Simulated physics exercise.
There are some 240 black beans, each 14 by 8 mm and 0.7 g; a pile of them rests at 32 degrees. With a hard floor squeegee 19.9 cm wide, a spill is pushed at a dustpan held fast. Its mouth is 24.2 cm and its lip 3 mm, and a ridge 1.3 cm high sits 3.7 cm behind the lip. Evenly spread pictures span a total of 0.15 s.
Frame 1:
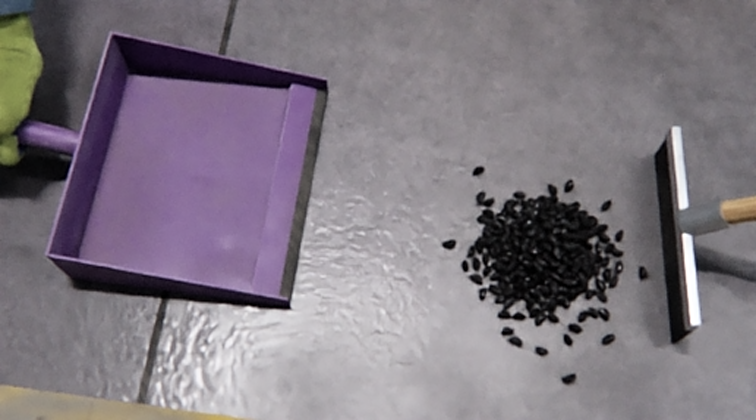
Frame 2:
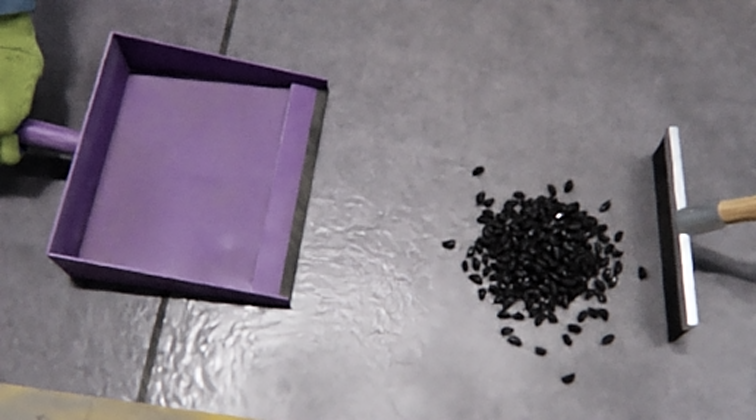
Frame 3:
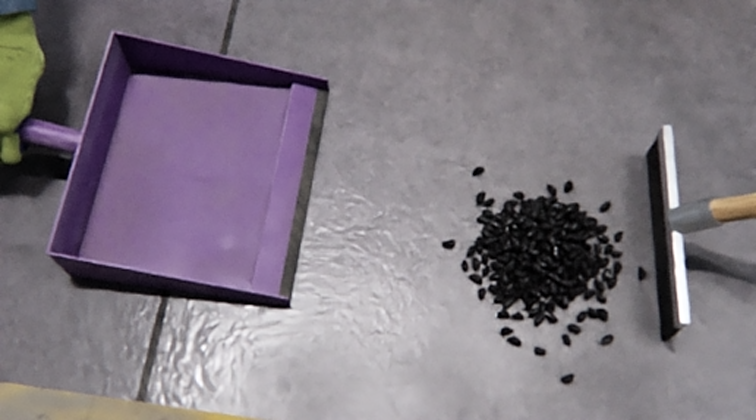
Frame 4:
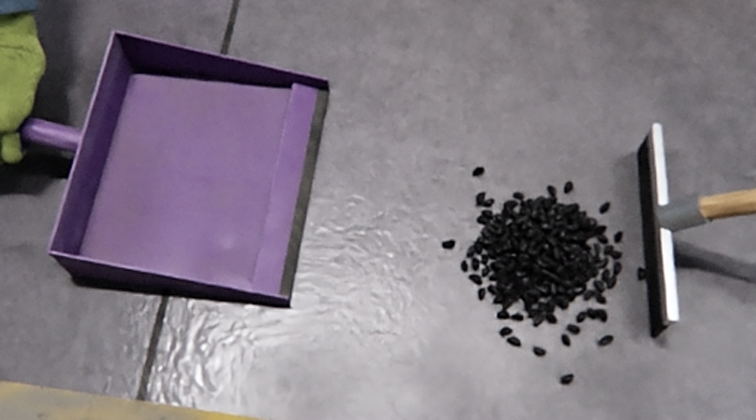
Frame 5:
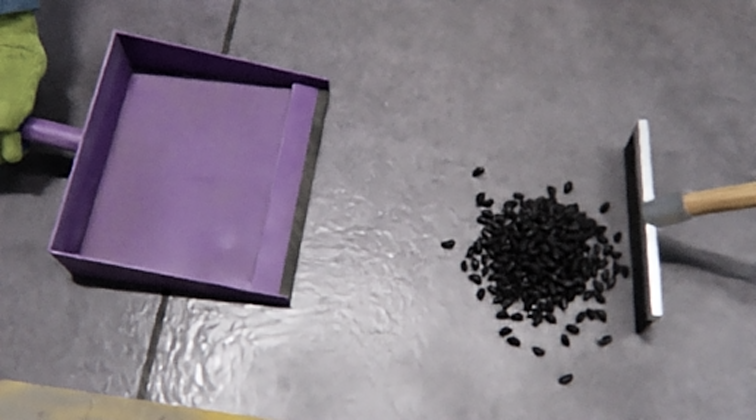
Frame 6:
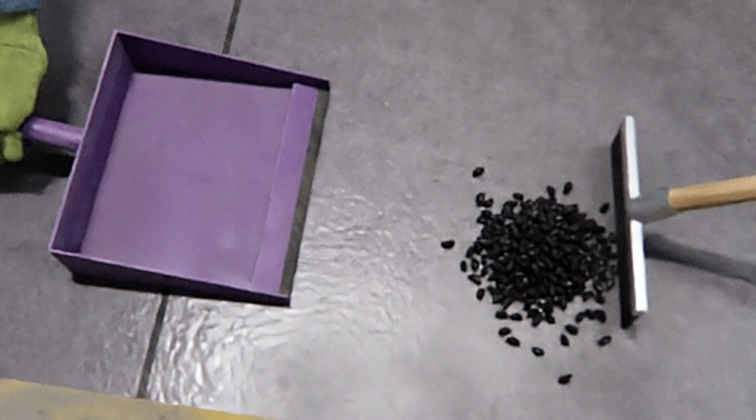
The clip shows a squeegee on a handle sliding slowly left across a grey tiled floor to the right edge of a pile of black beans, nudging a few, while a green-gloved hand holds a purple dustpan still at left.
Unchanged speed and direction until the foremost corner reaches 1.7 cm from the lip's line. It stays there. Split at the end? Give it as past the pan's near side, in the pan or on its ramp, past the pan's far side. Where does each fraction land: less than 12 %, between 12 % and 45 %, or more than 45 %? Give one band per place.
Near side: Odds are it gets a meagre share. Pan: Odds are it gets a so-so share. Far side: Odds are it gets a meagre share.
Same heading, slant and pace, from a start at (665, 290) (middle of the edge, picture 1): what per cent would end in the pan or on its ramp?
Something close to 35 percent.
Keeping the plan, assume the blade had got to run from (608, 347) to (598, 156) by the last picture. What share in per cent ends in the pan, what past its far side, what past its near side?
Pan: 20, far side: 0, near side: 45.
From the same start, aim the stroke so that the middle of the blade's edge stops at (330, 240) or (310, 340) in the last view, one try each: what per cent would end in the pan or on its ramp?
Close to 40 and 15 percent, in that order.
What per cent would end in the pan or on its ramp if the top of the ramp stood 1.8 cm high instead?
Near 15 per cent, then.
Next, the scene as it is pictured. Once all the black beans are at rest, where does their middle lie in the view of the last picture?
Est. centre at rest: (322, 221) px.
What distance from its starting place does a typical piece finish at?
Some 22 cm.
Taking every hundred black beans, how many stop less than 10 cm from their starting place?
I'd estimate roughly 25 per cent.
Then, 0.30 s after the last picture, middle of the blade 18 cm from the lip; 0 % over the lip, far side 0 %, near side 5 %.
Then, 0.51 s after the last picture, middle of the blade 8 cm from the lip; 0 % over the lip, far side 0 %, near side 5 %.
Then, 0.83 s after the last picture, middle of the blade 3 cm from the lip; 20 % over the lip, far side 0 %, near side 10 %.
In the end, near side 10 %, pan 20 %, far side 0 %, in front of the lip or behind the blade 75 %.
